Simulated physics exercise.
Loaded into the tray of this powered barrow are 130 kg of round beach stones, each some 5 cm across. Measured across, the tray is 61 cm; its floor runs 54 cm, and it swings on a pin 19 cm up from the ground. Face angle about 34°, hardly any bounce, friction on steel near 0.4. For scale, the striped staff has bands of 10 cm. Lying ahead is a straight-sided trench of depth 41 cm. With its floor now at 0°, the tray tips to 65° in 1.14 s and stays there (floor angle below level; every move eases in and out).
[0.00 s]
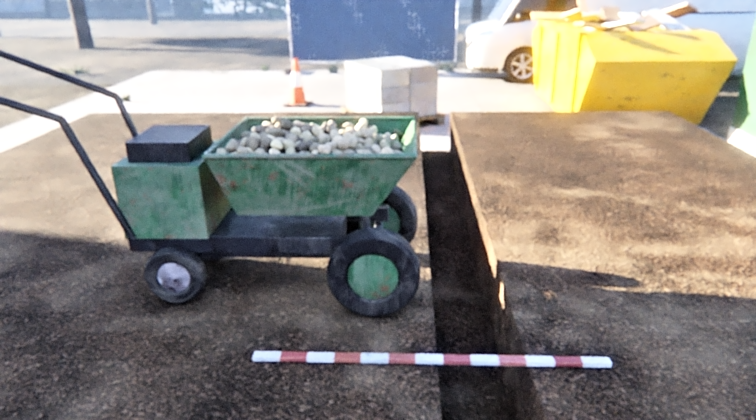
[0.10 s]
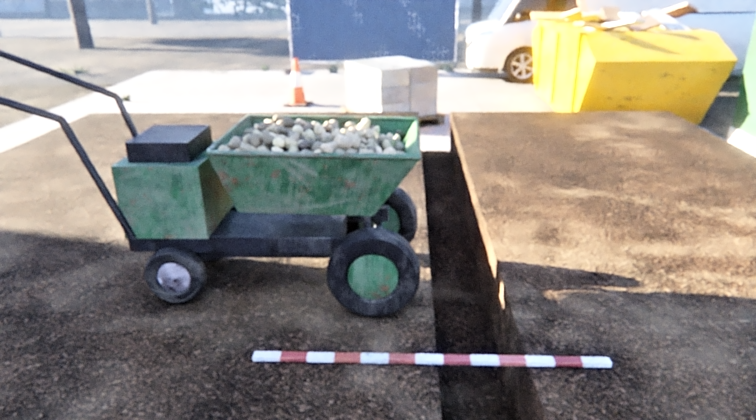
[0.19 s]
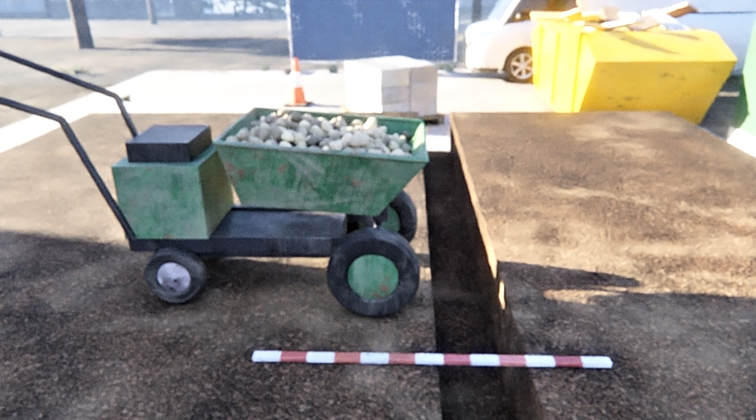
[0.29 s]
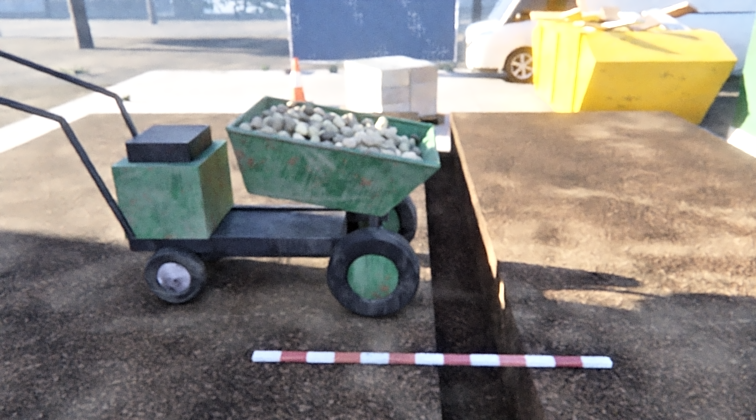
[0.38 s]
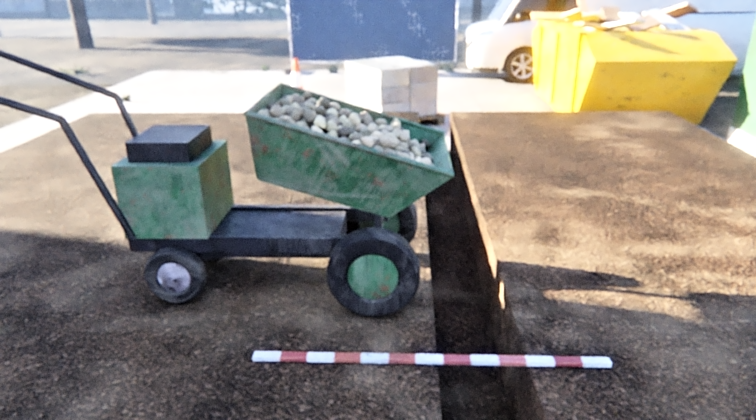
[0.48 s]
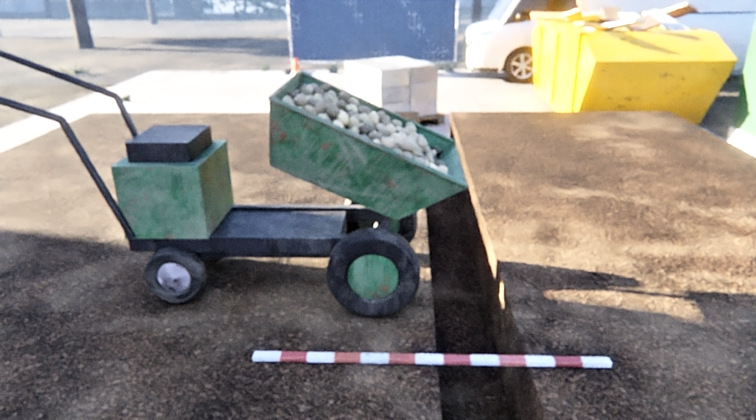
To begin with, a green powered barrow loaded with round stones stands beside a narrow trench, its tray level behind a red-and-white striped staff. The tray then swings forward to the right, its rear rising from the flat bed, and it tilts more steeply while the wheels stay put.
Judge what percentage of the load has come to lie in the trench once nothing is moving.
Roughly 29 in every hundred.
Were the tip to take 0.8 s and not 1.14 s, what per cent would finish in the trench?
Trench share: Approx. 25%.
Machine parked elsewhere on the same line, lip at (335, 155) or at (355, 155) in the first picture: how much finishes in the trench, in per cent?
90 %, then 75 %.
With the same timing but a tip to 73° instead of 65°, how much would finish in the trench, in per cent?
It would be close to 20 percent.
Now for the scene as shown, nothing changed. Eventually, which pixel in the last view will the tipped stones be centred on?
The tipped stones centre close to (543, 280).
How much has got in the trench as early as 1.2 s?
By that moment, roughly 0 per cent of the load.
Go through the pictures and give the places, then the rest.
Lip at (416, 157), floor tilted 0°, highest stones at (304, 129), in the first frame.
Lip at (419, 158), floor tilted 1°, highest stones at (300, 127); the stones move at 0.2 m/s on average, in the second frame.
Lip at (427, 161), floor tilted 5°, highest stones at (289, 121); the stones move at 0.4 m/s on average, in the third frame.
The tray is at 10°, its lip at (439, 167); the top of the load is at (290, 112); the stones move at 0.6 m/s on average, in the fourth frame.
Lip at (454, 175), floor tilted 17°, highest stones at (298, 103); the stones move at 0.7 m/s on average, in the fifth frame.
Lip at (468, 187), floor tilted 25°, highest stones at (309, 93); the stones move at 0.7 m/s on average, in the sixth frame.
After 0.9 s the floor is at 55°; 100 % in the tray; the foremost stones are at (504, 213).
After 1.2 s the floor is at 65°; 58 % in the tray, 1 % in the trench, 41 % past the trench; the foremost stones are at (621, 278).
After 1.6 s the floor is at 65°; 30 % in the tray, 2 % in the trench, 68 % past the trench; the foremost stones are at (749, 286).
After 3.5 s the floor is at 65°; 0 % in the tray, 29 % in the trench, 71 % past the trench; the foremost stones are past the picture's edge.
